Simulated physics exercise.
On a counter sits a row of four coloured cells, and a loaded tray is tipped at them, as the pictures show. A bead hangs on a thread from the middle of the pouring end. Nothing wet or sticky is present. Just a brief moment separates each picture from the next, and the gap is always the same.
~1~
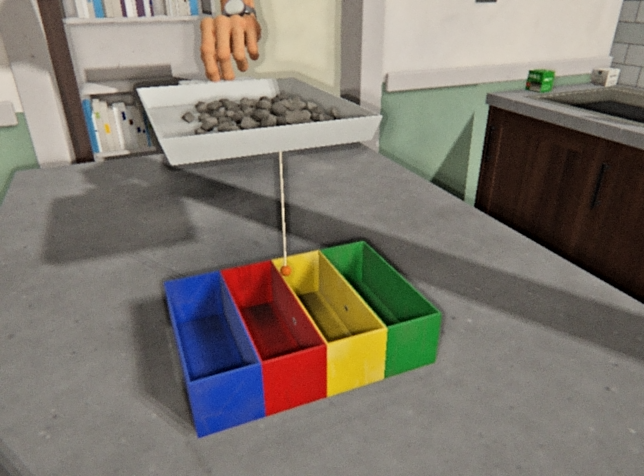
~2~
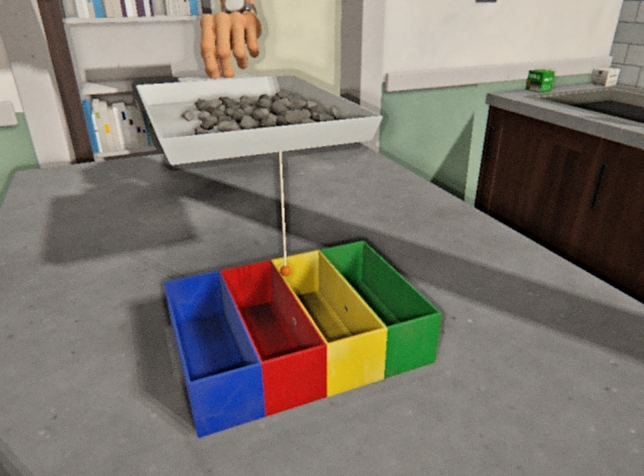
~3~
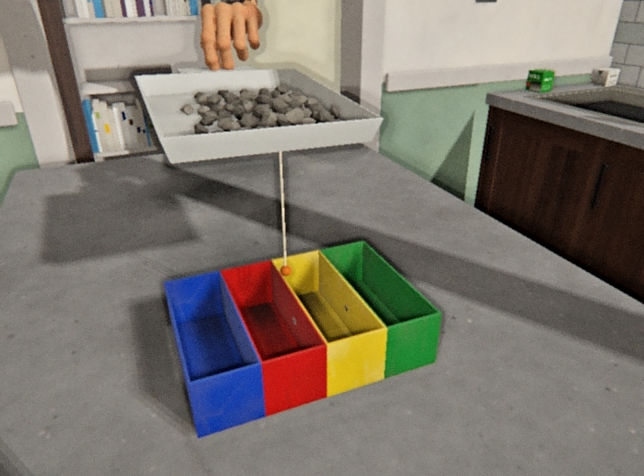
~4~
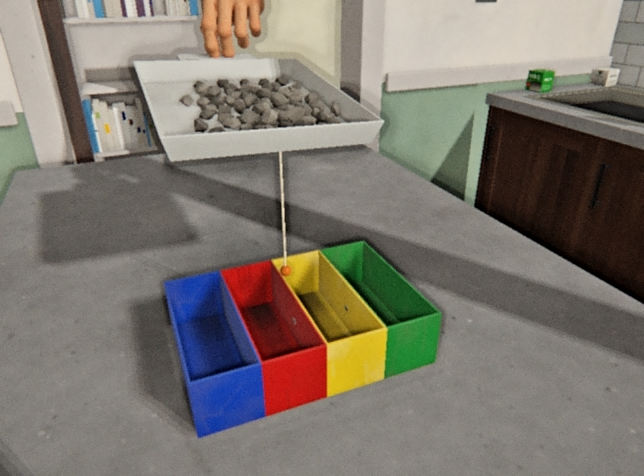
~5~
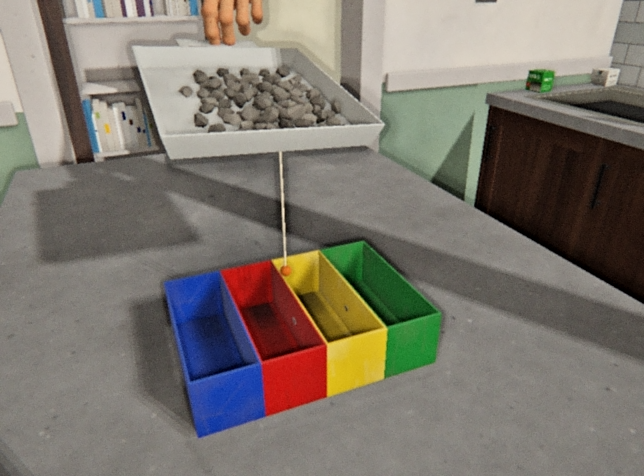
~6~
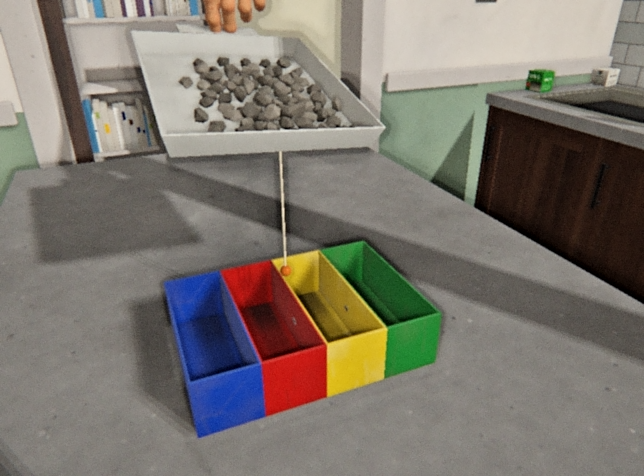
At the start, a hand hovers behind a pale tray of dark gravel above a row of blue, red, yellow and green cells, a bead hanging on a thread beneath it. Then the tray's far side gradually rises, its front edge dips slightly at the right, and the gravel spreads somewhat.
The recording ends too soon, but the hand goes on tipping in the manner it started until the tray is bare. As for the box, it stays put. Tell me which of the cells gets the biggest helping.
The biggest helping lands in the green cell.
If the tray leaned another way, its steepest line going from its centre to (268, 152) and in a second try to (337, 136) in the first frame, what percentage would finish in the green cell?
10 % and 80 %.
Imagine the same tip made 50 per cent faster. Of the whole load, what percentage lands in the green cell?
Around 50 percent.
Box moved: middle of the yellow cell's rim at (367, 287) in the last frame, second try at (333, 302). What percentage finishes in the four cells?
In order: 100 percent, then 100 percent.
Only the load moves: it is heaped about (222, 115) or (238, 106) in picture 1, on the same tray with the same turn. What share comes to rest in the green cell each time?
It's 40 percent the first time and 50 percent the second.
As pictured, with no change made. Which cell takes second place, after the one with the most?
Second: Yellow.
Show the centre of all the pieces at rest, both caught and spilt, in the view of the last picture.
Once nothing moves, the middle sits near (366, 334).
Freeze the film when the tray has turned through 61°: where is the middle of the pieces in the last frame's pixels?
I'd put it at about (306, 96).
Shortly afterwards, tray tipped steeply; all but a few on the tray; only a few falling or outside the box.
Next, tray tipped past a quarter turn; a little on the tray; near a third in the green cell; near a quarter in the yellow cell; a little in the red cell; near a quarter falling or outside the box.
Some moments later, tray tipped past a quarter turn; near half in the green cell; near a third in the yellow cell; a little in the red cell; a little falling or outside the box.
In the end, tray tipped past a quarter turn; near half in the green cell; near a third in the yellow cell; a little in the red cell; none at all in the blue cell; a little outside the box.
